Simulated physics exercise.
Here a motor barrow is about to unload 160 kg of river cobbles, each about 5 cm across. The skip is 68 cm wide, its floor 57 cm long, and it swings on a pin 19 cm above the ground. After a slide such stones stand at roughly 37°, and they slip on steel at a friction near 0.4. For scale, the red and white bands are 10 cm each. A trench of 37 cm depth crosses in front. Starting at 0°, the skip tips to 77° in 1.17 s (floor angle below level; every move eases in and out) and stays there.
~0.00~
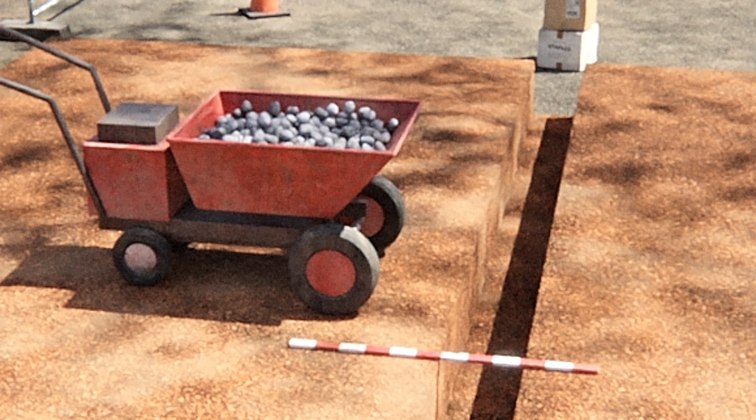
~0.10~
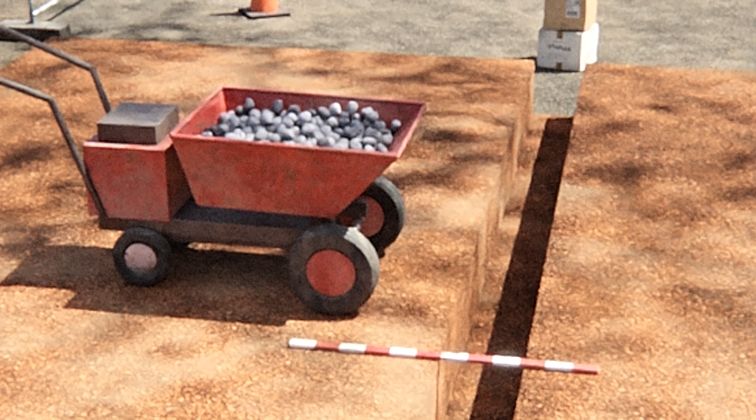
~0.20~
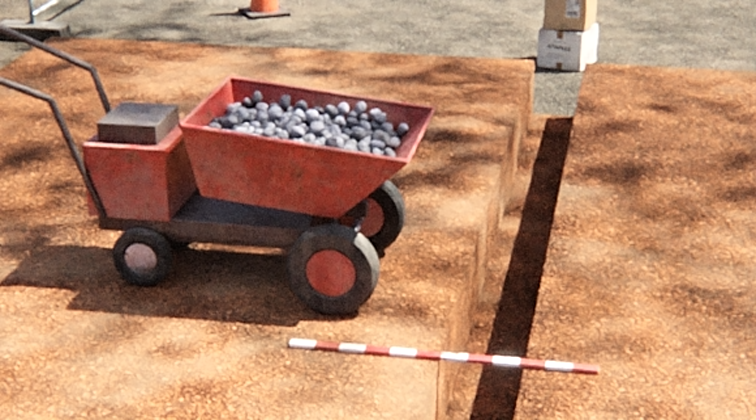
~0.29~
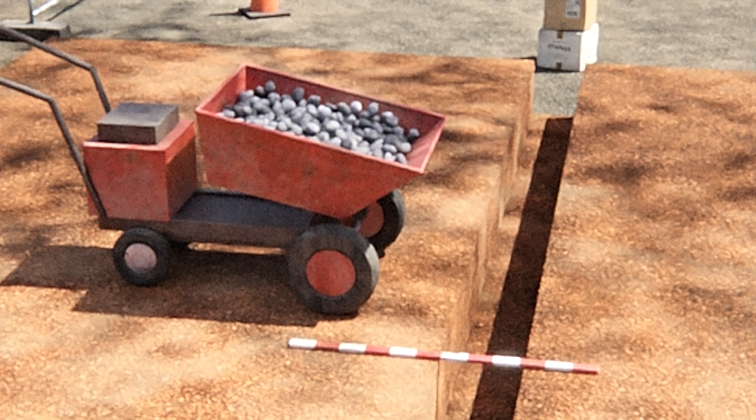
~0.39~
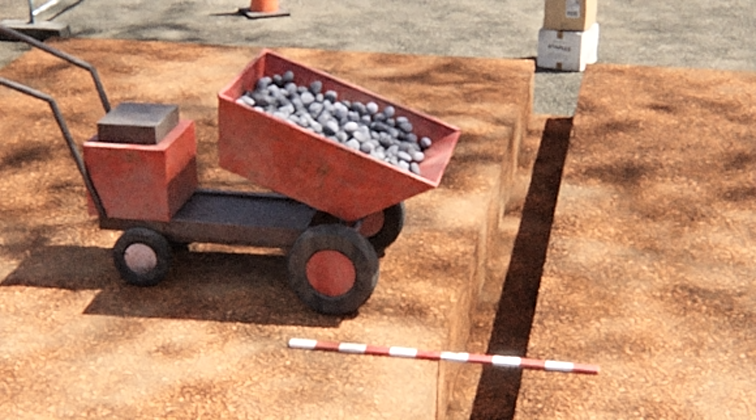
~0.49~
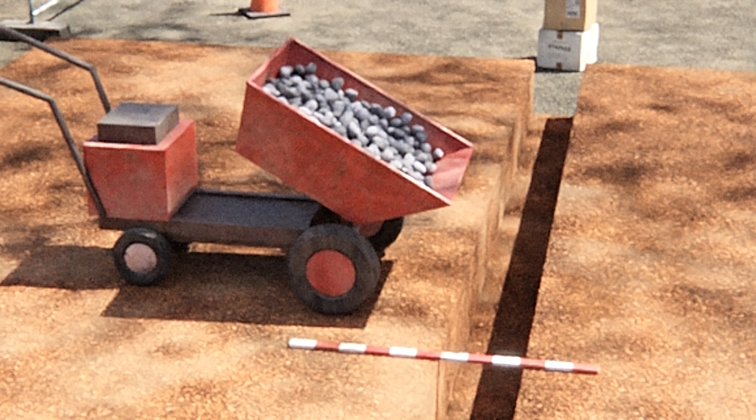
On a patch of reddish-brown ground beside a narrow trench, a red motor barrow stood still while its skip, loaded with grey cobbles, tilted steadily toward the right, its left end rising high.
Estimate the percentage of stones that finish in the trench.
About 81 per cent.
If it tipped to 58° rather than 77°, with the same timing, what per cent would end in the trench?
In that case some 60 per cent.
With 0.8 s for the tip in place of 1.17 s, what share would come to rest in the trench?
In that case some 75 per cent.
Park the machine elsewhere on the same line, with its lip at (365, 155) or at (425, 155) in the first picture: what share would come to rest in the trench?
About 100 and 50 per cent.
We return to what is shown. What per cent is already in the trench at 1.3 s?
Some 40 per cent.
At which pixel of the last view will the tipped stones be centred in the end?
Near (510, 344).
After 0.9 s the floor is at 65°; 100 % in the skip; the foremost stones are at (492, 254).
After 1.3 s the floor is at 77°; 44 % in the skip, 42 % in the trench, 14 % past the trench; the foremost stones are at (617, 299).
After 1.6 s the floor is at 77°; 10 % in the skip, 71 % in the trench, 19 % past the trench; the foremost stones are at (724, 313).
After 3.6 s the floor is at 77°; 0 % in the skip, 81 % in the trench, 19 % past the trench; the foremost stones are past the picture's edge.
